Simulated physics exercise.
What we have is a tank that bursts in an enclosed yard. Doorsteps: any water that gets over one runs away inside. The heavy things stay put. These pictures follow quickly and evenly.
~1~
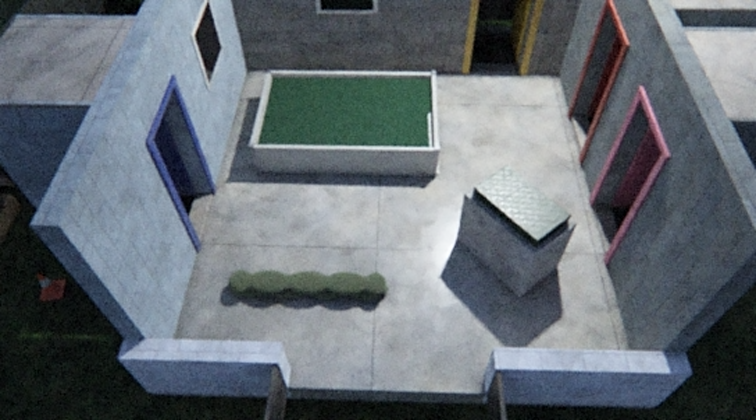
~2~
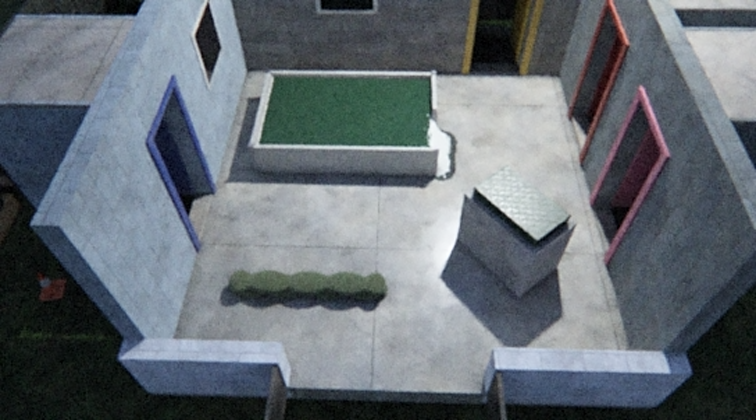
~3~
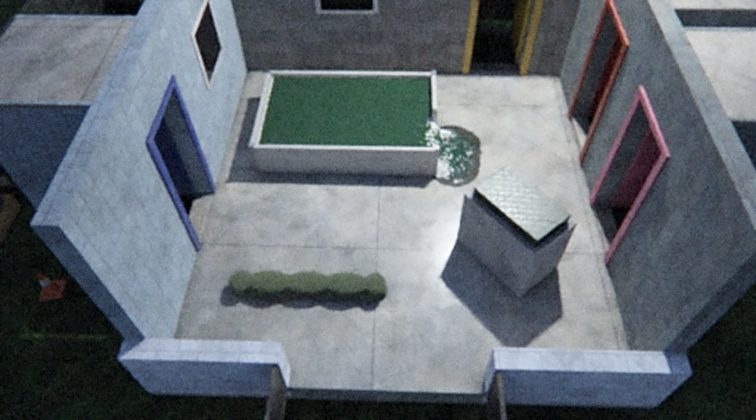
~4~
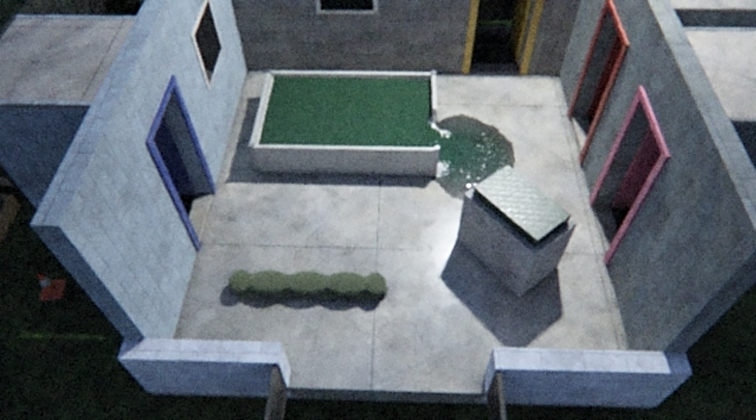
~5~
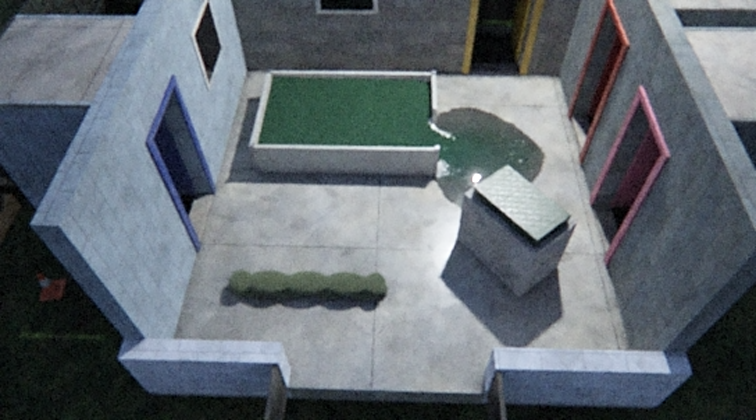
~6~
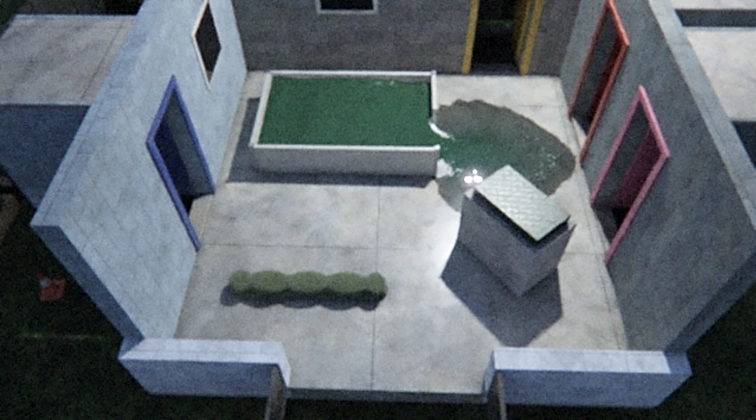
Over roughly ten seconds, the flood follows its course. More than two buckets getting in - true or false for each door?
Blue door: False; pink door: True; yellow door: True; red door: True.
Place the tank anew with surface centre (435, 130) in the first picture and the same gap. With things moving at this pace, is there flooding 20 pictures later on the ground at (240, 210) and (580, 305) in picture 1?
One after the other: Untouched, reached.
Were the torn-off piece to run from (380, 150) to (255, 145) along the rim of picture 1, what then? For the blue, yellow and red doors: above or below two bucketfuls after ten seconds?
Going door by door, the blue door crosses the threshold, the yellow door crosses the threshold, and the red door remains beneath it.
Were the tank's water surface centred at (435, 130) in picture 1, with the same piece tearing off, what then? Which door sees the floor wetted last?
My answer: The blue-painted one.
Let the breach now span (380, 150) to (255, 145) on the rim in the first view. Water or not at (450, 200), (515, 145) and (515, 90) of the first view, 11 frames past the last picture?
Untouched, untouched, untouched.
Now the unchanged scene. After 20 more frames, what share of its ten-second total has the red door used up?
Approximately 70 in a hundred, I reckon.
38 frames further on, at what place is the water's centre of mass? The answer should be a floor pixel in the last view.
The water centres close to (435, 162).
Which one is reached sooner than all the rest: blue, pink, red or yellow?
The red door.
A moment on, water covers 20 % of the floor; the blue door not reached, the pink door wet at the sill, nothing in, the yellow door not reached, the red door under two buckets in.
Next, water covers 30 % of the floor; the blue door not reached, the pink door over two buckets in, the yellow door not reached, the red door over two buckets in.
Then, water covers 40 % of the floor; the blue door not reached, the pink door far over two buckets in, the yellow door under two buckets in, the red door far over two buckets in.
Later, water covers 65 % of the floor; the blue door not reached, the pink door far over two buckets in, the yellow door under two buckets in, the red door far over two buckets in.
In the end, water covers 90 % of the floor; the blue door wet at the sill, nothing in, the pink door far over two buckets in, the yellow door over two buckets in, the red door far over two buckets in.
